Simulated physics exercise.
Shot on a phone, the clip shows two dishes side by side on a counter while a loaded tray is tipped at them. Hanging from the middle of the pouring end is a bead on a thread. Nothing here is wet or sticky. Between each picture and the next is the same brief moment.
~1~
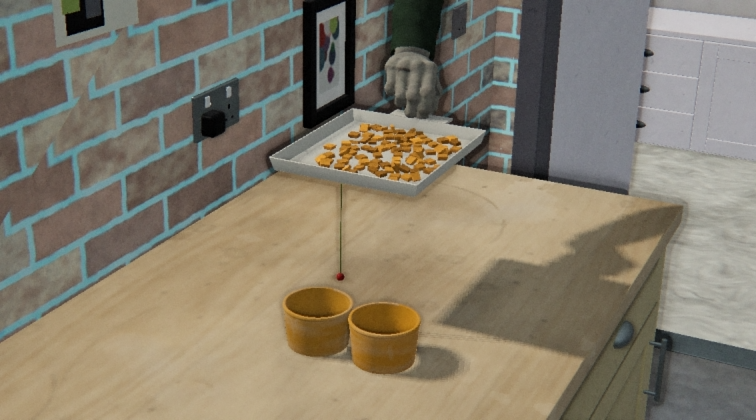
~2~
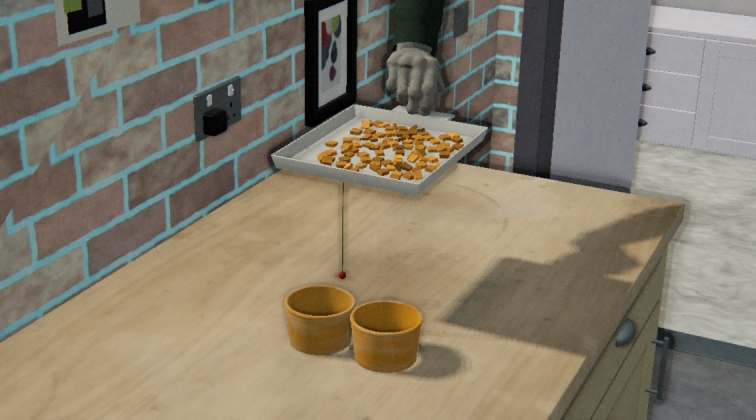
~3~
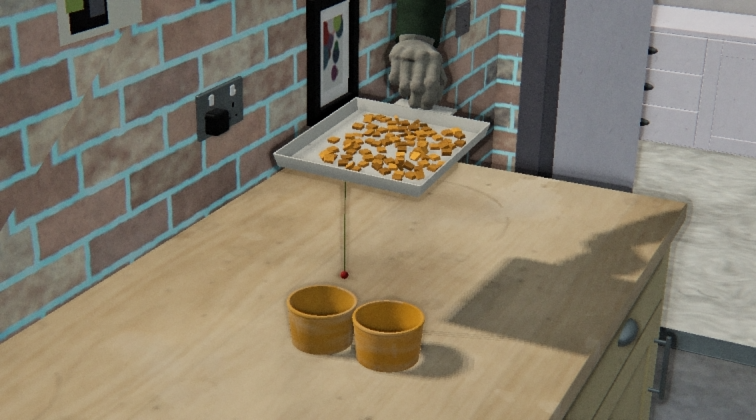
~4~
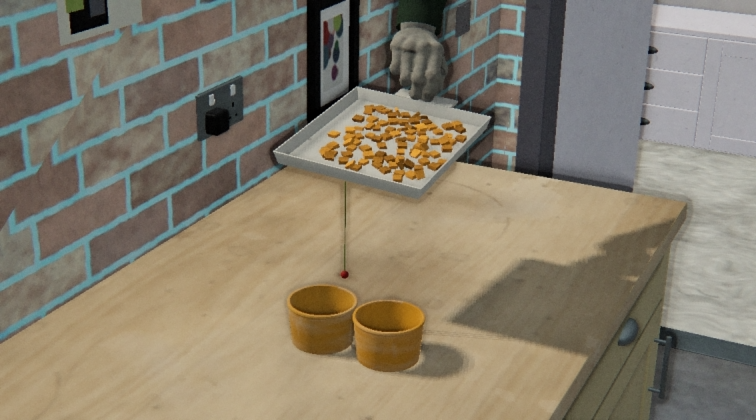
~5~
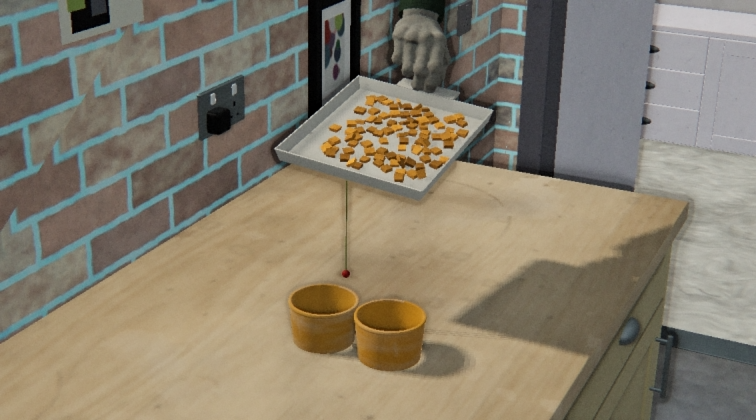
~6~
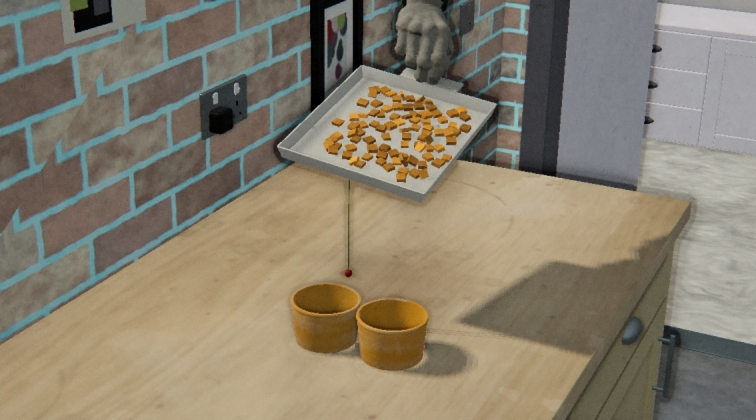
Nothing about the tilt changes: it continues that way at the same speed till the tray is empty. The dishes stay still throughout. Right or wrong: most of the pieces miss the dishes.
Right.
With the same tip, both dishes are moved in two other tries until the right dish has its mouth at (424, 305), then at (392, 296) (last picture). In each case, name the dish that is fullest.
The one at right, then the one at right.
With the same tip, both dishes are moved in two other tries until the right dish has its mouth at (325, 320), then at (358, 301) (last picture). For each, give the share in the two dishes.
First some 0, then 10 per cent.
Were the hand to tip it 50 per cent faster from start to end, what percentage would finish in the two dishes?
It would be around 30 per cent.
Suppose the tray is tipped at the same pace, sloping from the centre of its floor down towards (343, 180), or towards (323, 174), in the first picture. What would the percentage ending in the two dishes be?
That comes to 70 per cent the first time and 30 per cent the second.
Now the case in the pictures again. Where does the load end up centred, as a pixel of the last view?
Once nothing moves, the middle sits near (413, 341).
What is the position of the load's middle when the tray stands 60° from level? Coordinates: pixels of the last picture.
Check around (405, 159) in the last picture.
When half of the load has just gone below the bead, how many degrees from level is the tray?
Somewhere near 105°.
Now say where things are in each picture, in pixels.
The first picture shows corners of the pouring end at (274, 157) and (415, 183), level; middle of the load at (397, 150), small crackers; left dish at (302, 333); right dish at (369, 350); bead on its thread at (340, 277).
The second picture shows corners of the pouring end at (276, 155) and (417, 182), level; middle of the load at (399, 148).
The third picture shows corners of the pouring end at (278, 153) and (419, 184), tipped barely, lowest at the right corner; middle of the load at (401, 144).
The fourth picture shows corners of the pouring end at (278, 151) and (419, 186), tipped a little, lowest at the right corner; middle of the load at (401, 140).
The fifth picture shows corners of the pouring end at (280, 148) and (420, 188), tipped a little, lowest at the right corner; middle of the load at (403, 135).
The sixth picture shows corners of the pouring end at (282, 146) and (423, 191), tipped clearly, lowest at the right corner; middle of the load at (405, 130); left dish at (310, 329); right dish at (377, 346).
Soon after the last picture, tray tipped steeply; all on the tray.
A little later, tray tipped right over; about half on the tray; a small part in the right dish; about a quarter outside both; about a quarter in the air.
Later still, tray tipped past a quarter turn; about a third in the right dish; a stray few in the left dish; about two thirds outside both.
At rest, tray tipped past a quarter turn; about a third in the right dish; a stray few in the left dish; about two thirds outside both.
